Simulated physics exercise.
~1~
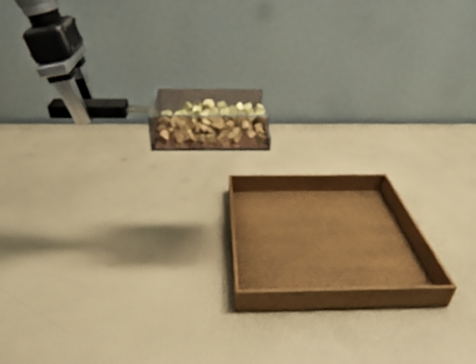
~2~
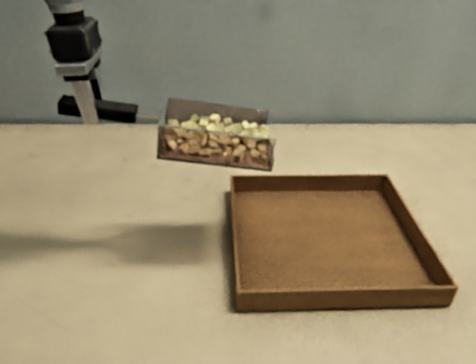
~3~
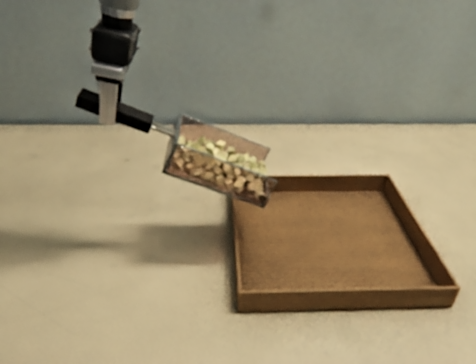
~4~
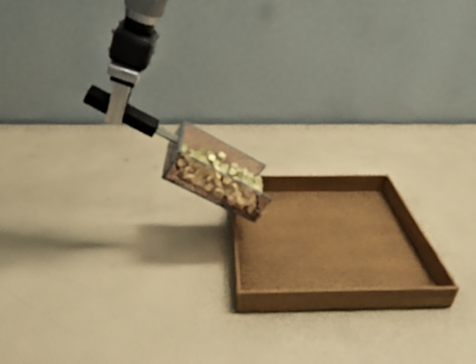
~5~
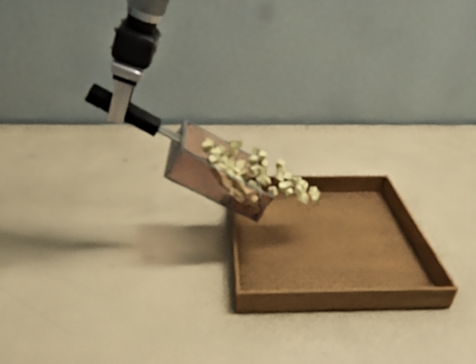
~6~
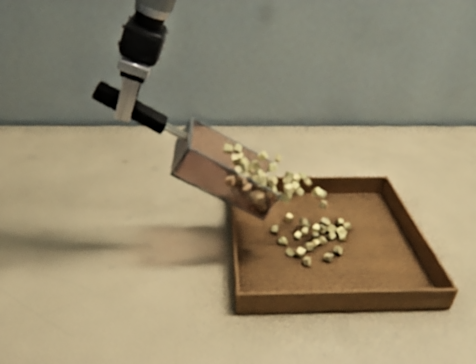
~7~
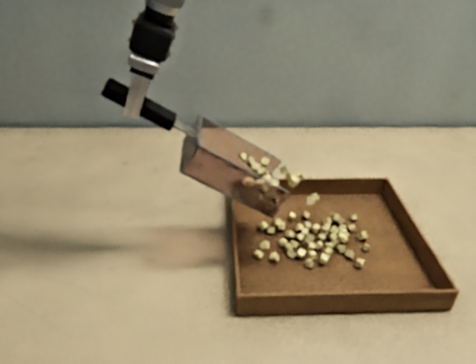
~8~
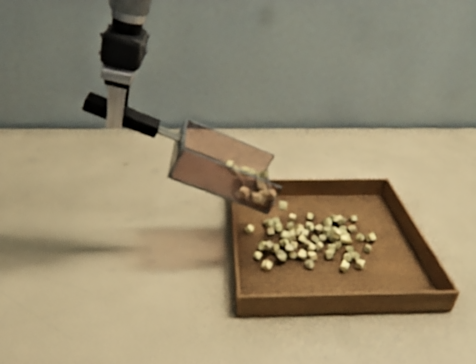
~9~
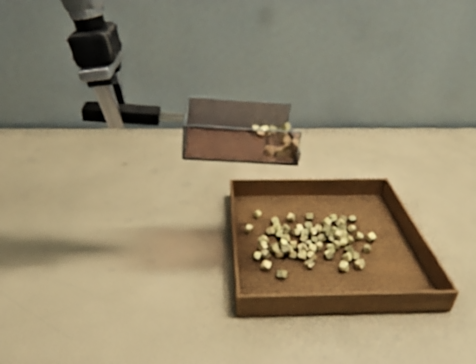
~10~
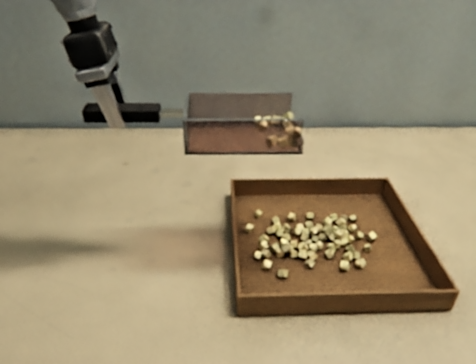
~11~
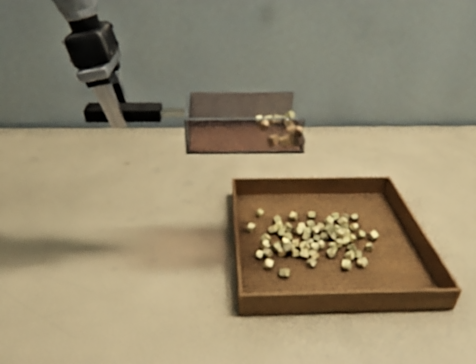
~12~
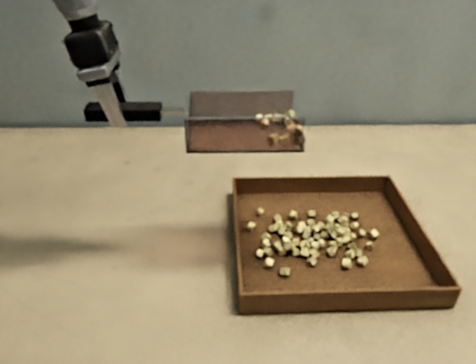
Robot arm tilting a clear box of small pale cubes over a brown tray, pouring most out, then levelling with a few left inside.
